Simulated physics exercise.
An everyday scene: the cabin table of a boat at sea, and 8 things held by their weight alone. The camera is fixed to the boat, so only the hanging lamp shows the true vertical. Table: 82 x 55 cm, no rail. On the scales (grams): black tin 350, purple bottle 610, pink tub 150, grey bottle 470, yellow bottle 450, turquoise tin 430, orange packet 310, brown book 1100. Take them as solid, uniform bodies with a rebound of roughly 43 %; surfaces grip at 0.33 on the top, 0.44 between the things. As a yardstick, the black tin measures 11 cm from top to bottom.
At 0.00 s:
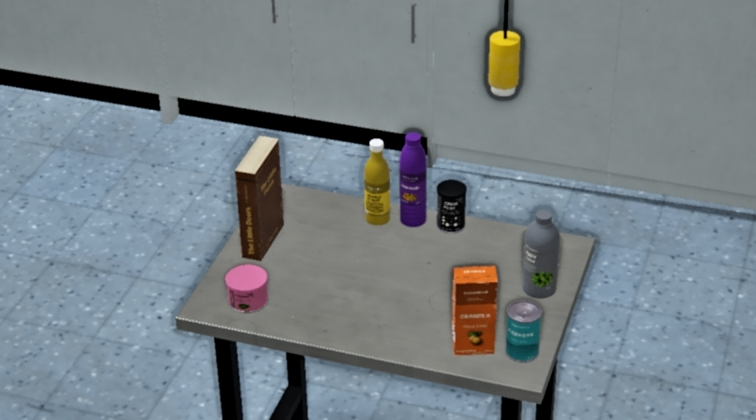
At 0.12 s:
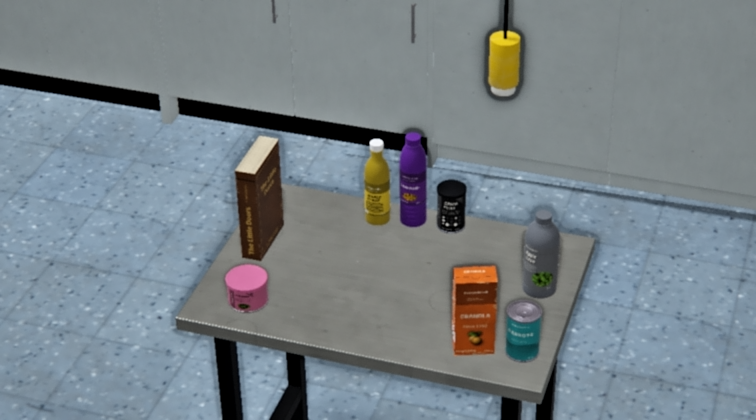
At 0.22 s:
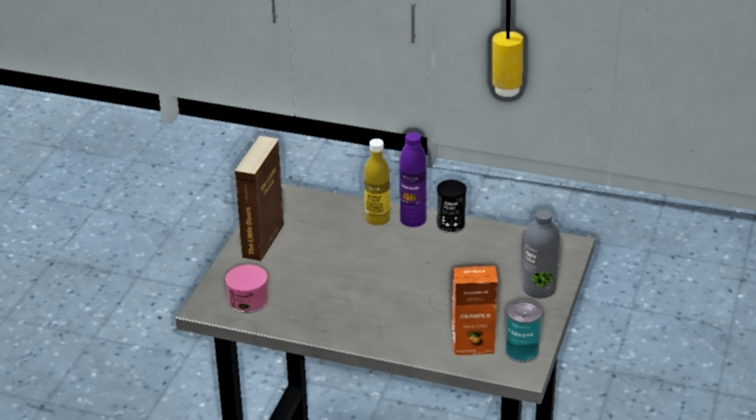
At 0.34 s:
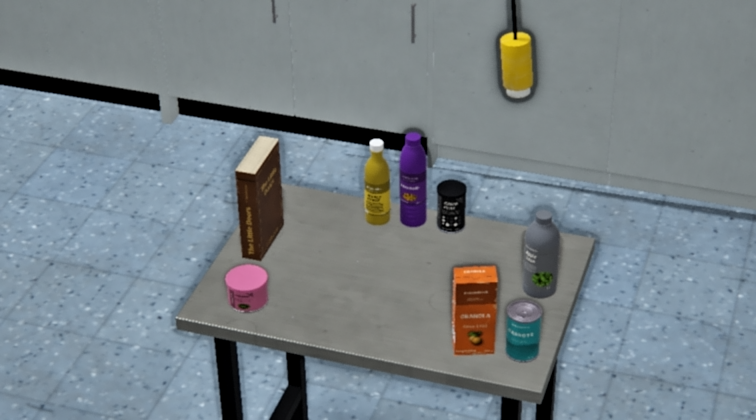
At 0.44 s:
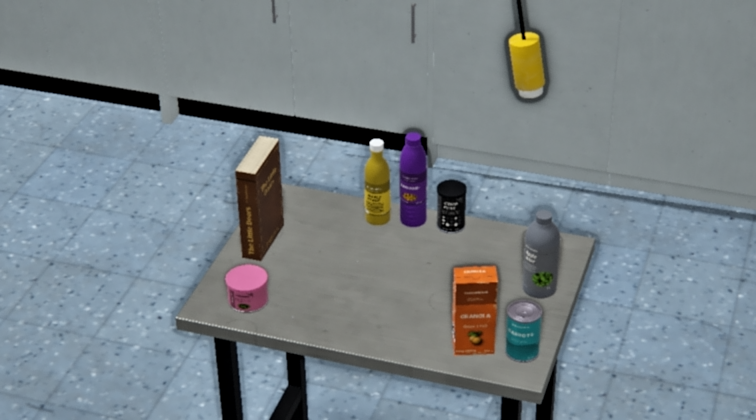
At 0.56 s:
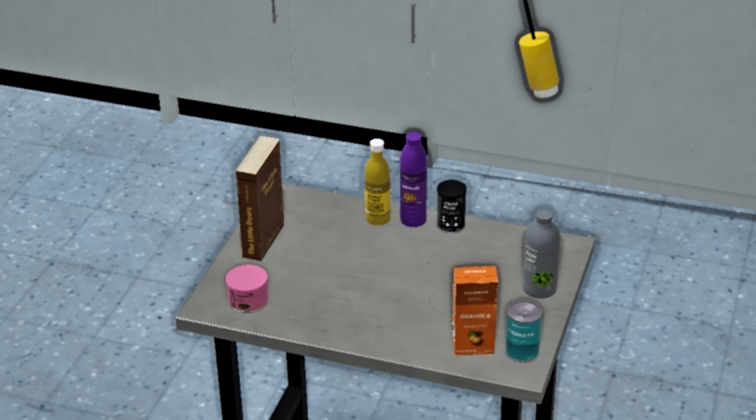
In a boat cabin, a table held bottles, tins, a tub, a packet and a brown book, all staying put, while the yellow lamp hanging behind them first hung straight, then swung gradually rightward.
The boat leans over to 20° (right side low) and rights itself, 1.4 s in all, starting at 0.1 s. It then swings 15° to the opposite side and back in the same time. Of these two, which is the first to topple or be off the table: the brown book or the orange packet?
It is the former, the brown book.
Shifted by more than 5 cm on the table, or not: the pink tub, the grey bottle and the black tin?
The pink tub holds its spot; the grey bottle keeps its place; the black tin gets shifted.
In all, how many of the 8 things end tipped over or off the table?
That comes to 3.
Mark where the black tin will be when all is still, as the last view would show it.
Near (522, 213).
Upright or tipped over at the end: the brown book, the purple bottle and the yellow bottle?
The brown book falls over; the purple bottle falls over; the yellow bottle falls over.
By 0.96 s, floor tilted 18°, right side down; brown book rocked 70° off its seat near (320, 230); purple bottle rocked 15° off its seat; yellow bottle rocked 15° off its seat.
By 1.16 s, floor tilted 10°, right side down; brown book on its side near (369, 252); orange packet 2 cm from its spot near (483, 313); yellow bottle rocked 45° off its seat.
By 1.26 s, floor tilted 5°, right side down; brown book on its side near (383, 255); orange packet 2 cm from its spot near (483, 313); yellow bottle rocked 67° off its seat.
By 1.56 s, boat level; brown book on its side near (387, 257); orange packet 2 cm from its spot near (483, 313); purple bottle on its side.
When it is over (3.4 s), lying over on the table, purple bottle, yellow bottle and brown book; not toppled but over 5 cm from the start, black tin; the other 4 within 5 cm of the start. End places, in pixels of the last picture, brown book near (386, 257), orange packet near (482, 313). Brown book went at 0.88 s; orange packet was never lost.
